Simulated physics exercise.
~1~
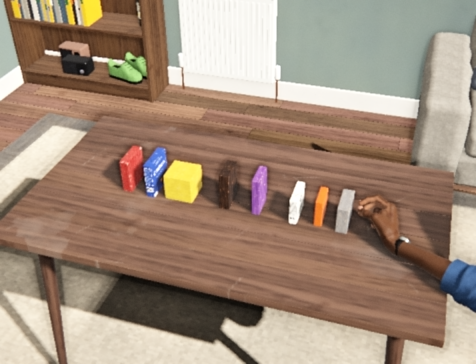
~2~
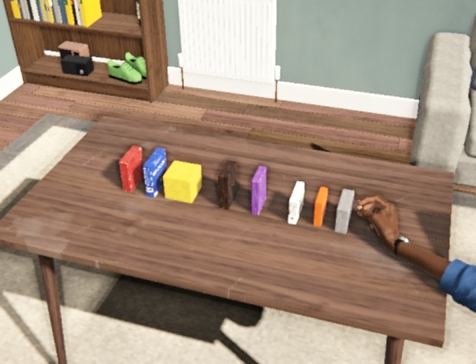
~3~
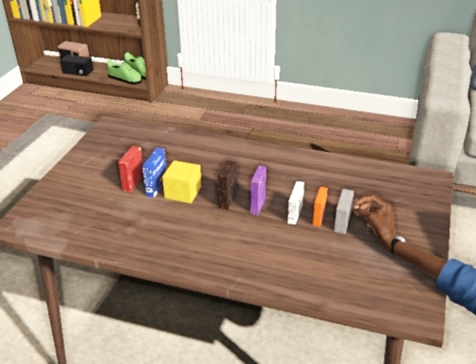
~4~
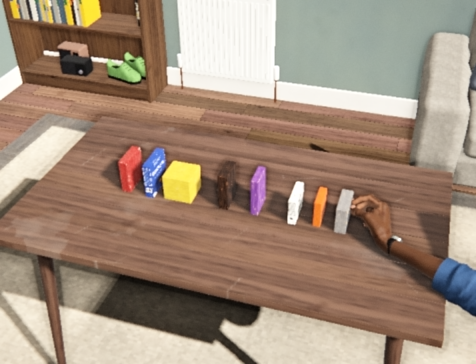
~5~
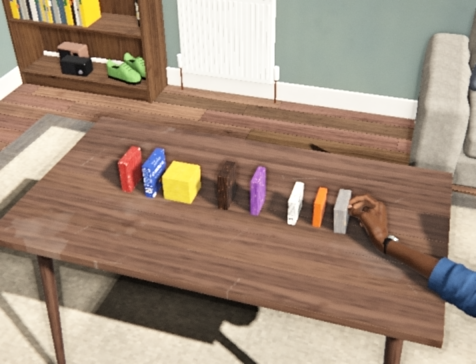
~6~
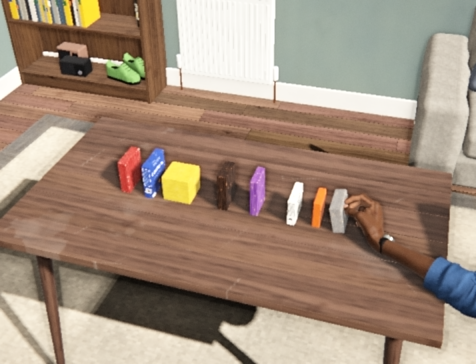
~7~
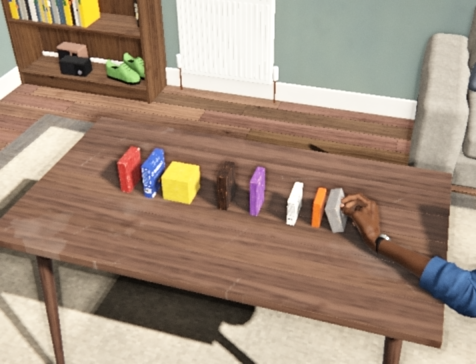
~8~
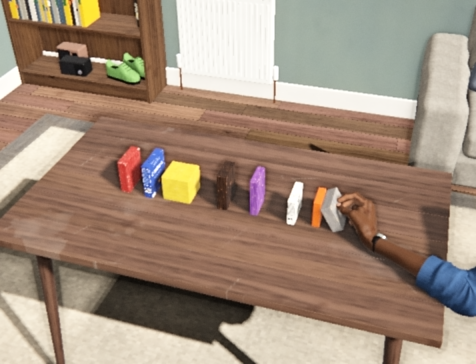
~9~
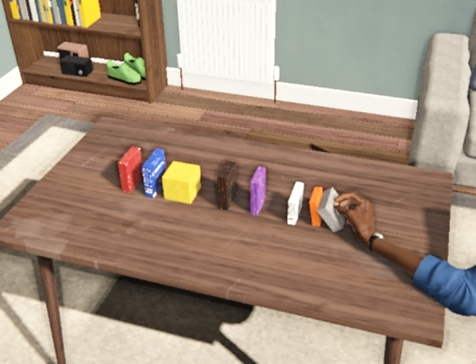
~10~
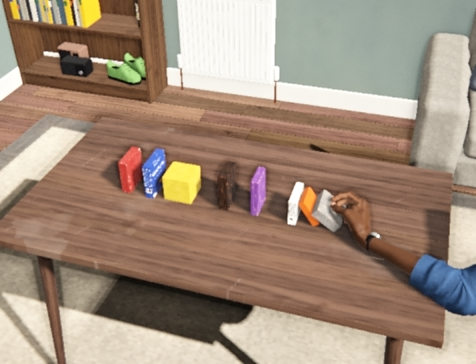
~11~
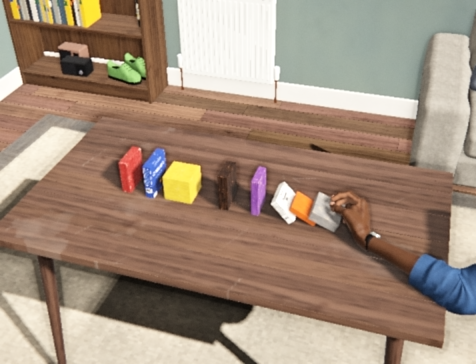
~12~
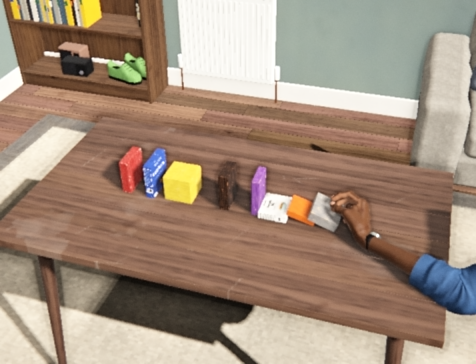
On a wooden living-room table, a hand tips a grey block leftward, toppling orange and white pieces while the rest stay standing.
